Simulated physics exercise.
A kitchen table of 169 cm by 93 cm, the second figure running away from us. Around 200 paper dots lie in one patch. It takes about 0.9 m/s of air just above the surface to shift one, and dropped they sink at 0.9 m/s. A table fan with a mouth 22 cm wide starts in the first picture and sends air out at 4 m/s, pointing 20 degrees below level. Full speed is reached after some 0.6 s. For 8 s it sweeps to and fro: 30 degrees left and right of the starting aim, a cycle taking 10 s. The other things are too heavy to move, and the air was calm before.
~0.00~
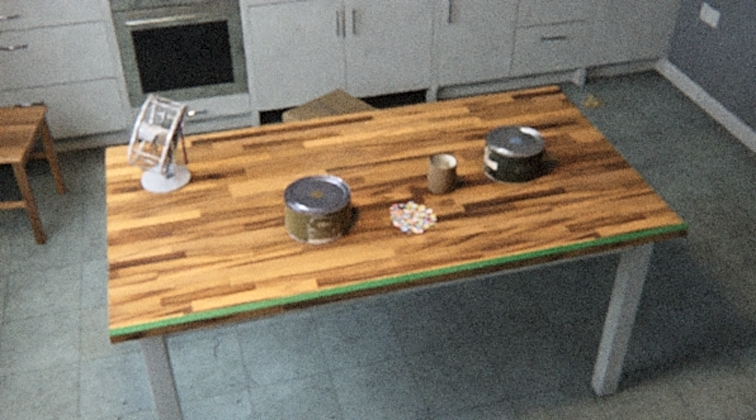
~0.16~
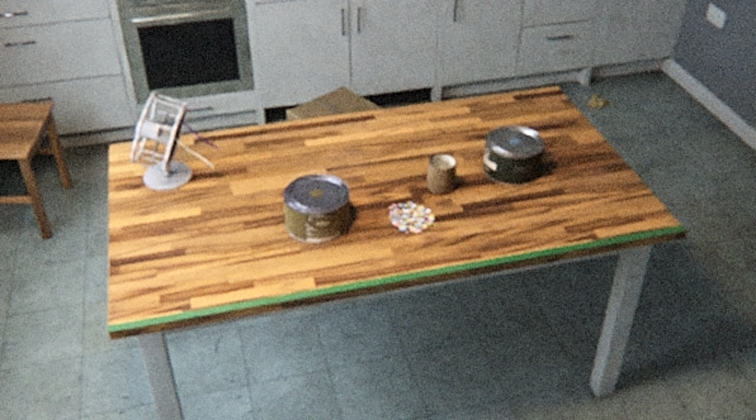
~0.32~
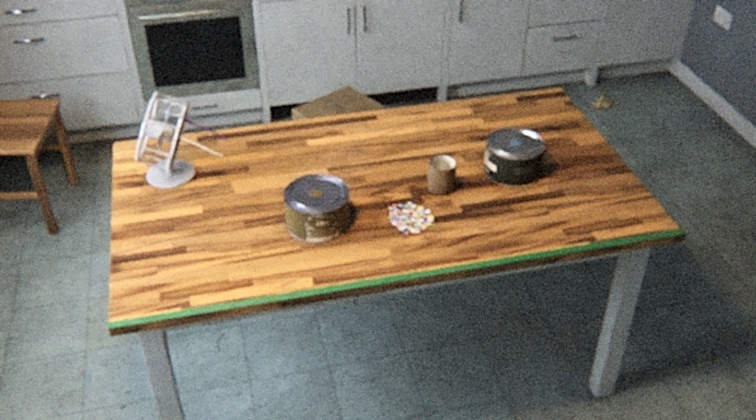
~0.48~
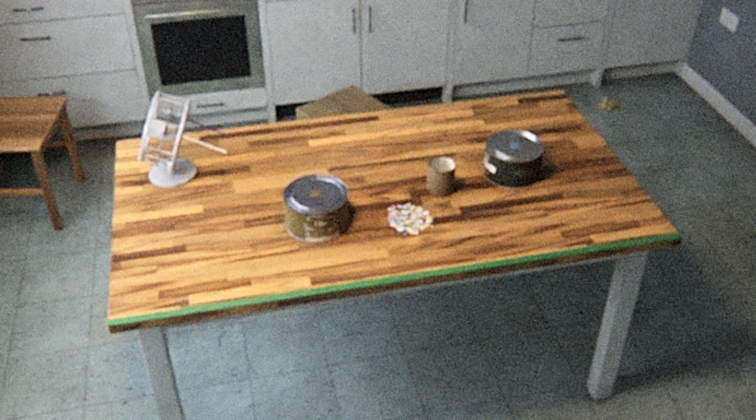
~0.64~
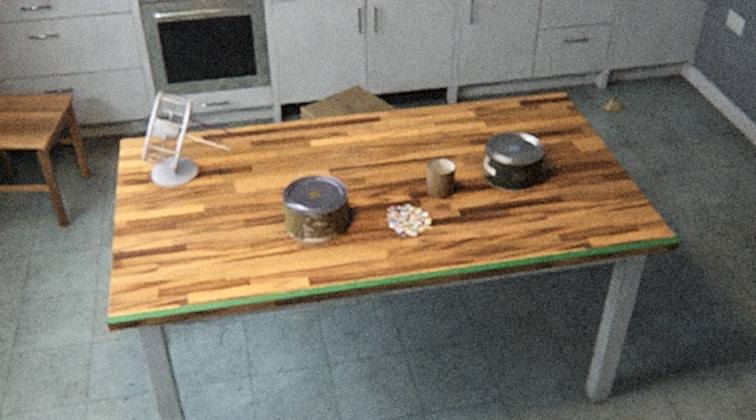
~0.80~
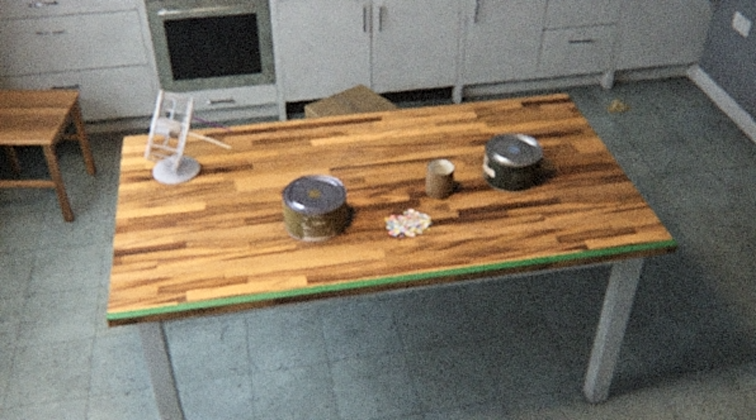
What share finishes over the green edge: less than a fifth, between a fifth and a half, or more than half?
Of the paper dots, more than half end over the green edge.
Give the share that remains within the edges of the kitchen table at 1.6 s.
Some 80 per cent.
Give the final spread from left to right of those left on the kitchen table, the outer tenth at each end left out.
About 70 cm.
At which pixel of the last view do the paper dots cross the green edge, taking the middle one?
Near (493, 270).
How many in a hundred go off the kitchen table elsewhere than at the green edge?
Near 0 %.
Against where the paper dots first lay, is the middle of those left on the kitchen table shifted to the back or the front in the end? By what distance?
To the front, by about 5 cm.
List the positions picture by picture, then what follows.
In the first picture, the middle of the paper dots is near (414, 217), none has stirred yet and the mouth of the table fan is at (158, 135).
In the second picture, the middle of the paper dots is near (413, 216), none has stirred yet and the green edge is centred on (419, 278).
In the third picture, the middle of the paper dots is near (412, 217), none has stirred yet, the top of a mug is at (442, 163) and the top of a large tin is at (316, 193).
In the fourth picture, the middle of the paper dots is near (411, 218), none has stirred yet and the head of the table fan has turned about 9 degrees towards the back.
In the fifth picture, the middle of the paper dots is near (410, 219) and none has stirred yet.
In the sixth picture, the middle of the paper dots is near (409, 225), the farthest in sight from the table fan is at (429, 229), about 40 % have left their places and the head of the table fan has turned about 14 degrees towards the back.
After 1.6 s, 16 % are over the green edge; the middle of those left on the top is near (409, 236); 8 % are gone or lie where they will stay.
After 2.6 s, 23 % are over the green edge; the middle of those left on the top is near (408, 235); 22 % are gone or lie where they will stay.
After 4.4 s, 24 % are over the green edge; the middle of those left on the top is near (408, 235); 24 % are gone or lie where they will stay.
After 8.0 s, at the end, 76 % are over the green edge; the middle of those left on the top is near (341, 240).
